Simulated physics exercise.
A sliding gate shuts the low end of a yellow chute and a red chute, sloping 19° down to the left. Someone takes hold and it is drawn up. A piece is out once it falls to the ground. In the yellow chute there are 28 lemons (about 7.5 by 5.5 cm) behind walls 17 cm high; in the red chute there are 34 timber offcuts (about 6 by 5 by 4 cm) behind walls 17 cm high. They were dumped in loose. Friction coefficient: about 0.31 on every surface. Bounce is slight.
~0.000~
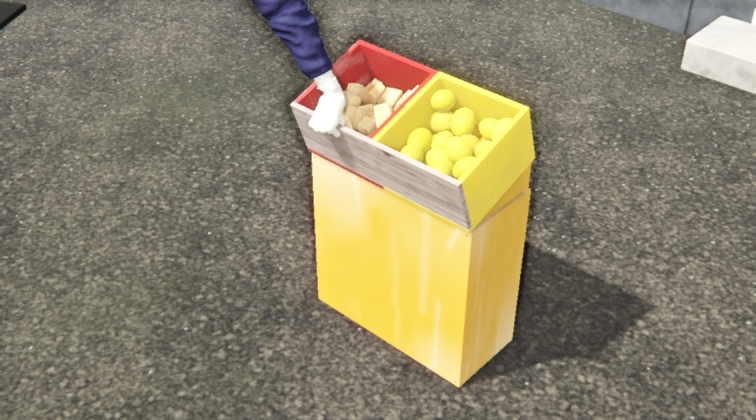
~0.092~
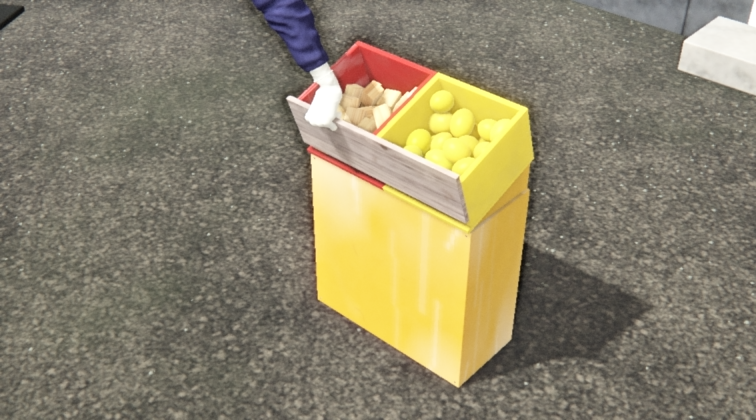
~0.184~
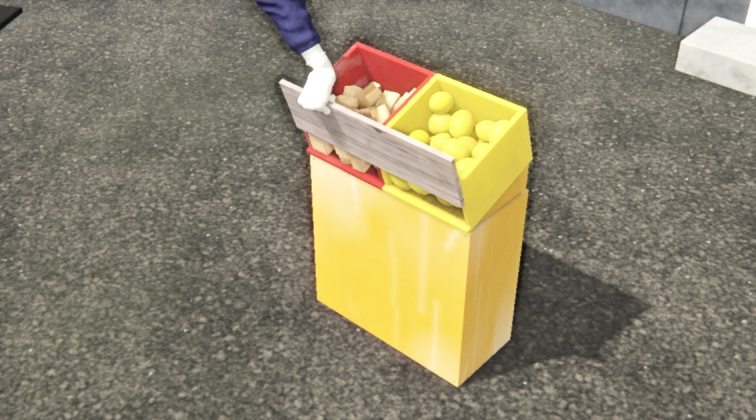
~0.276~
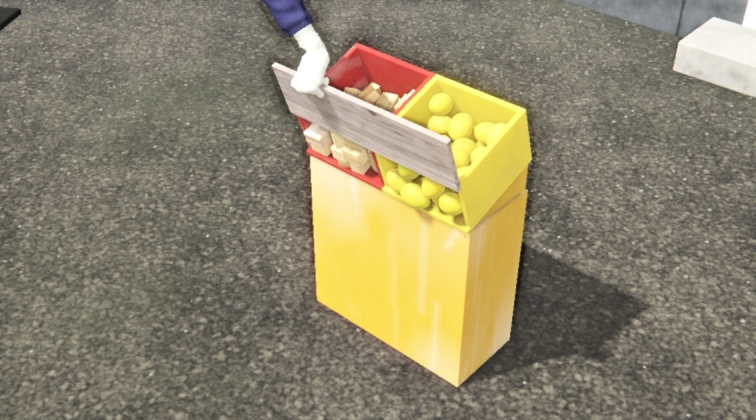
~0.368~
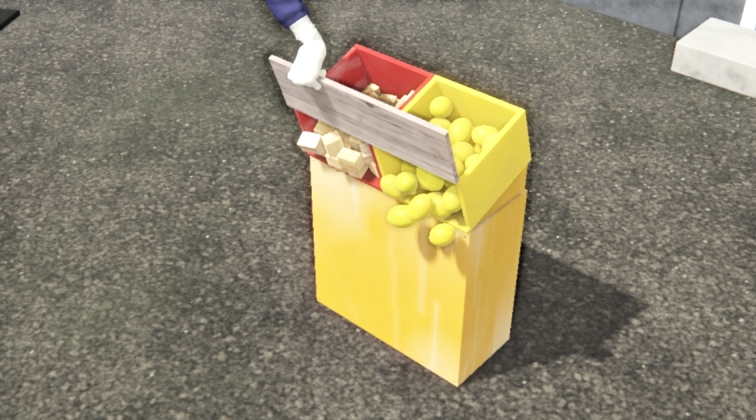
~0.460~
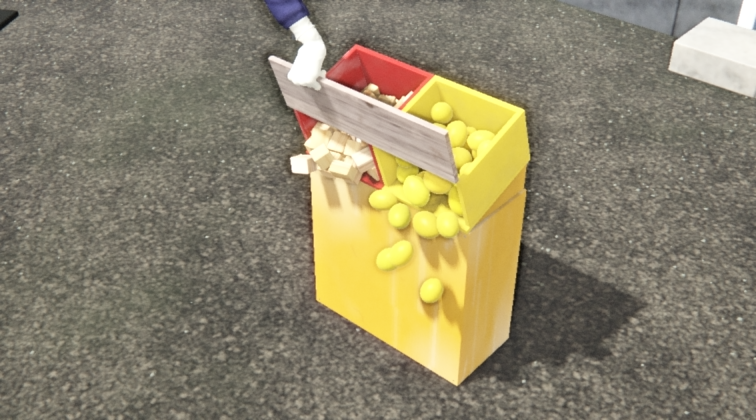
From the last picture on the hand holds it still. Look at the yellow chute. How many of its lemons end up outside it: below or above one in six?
The yellow chute loses over a sixth of its lemons.
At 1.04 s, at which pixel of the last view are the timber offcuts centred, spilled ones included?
At about (321, 279).
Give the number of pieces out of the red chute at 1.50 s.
Out by then, roughly: Red chute 25.
After 0.72 s, 11 of 28 out of the yellow chute and 13 of 34 out of the red chute.
After 1.04 s, 21 of 28 out of the yellow chute and 20 of 34 out of the red chute.
After 1.50 s, 28 of 28 out of the yellow chute and 26 of 34 out of the red chute.
Outcome (at 2.08 s), 28 of 28 out of the yellow chute and 34 of 34 out of the red chute. Asked share, 28 of 28, 100 per cent.
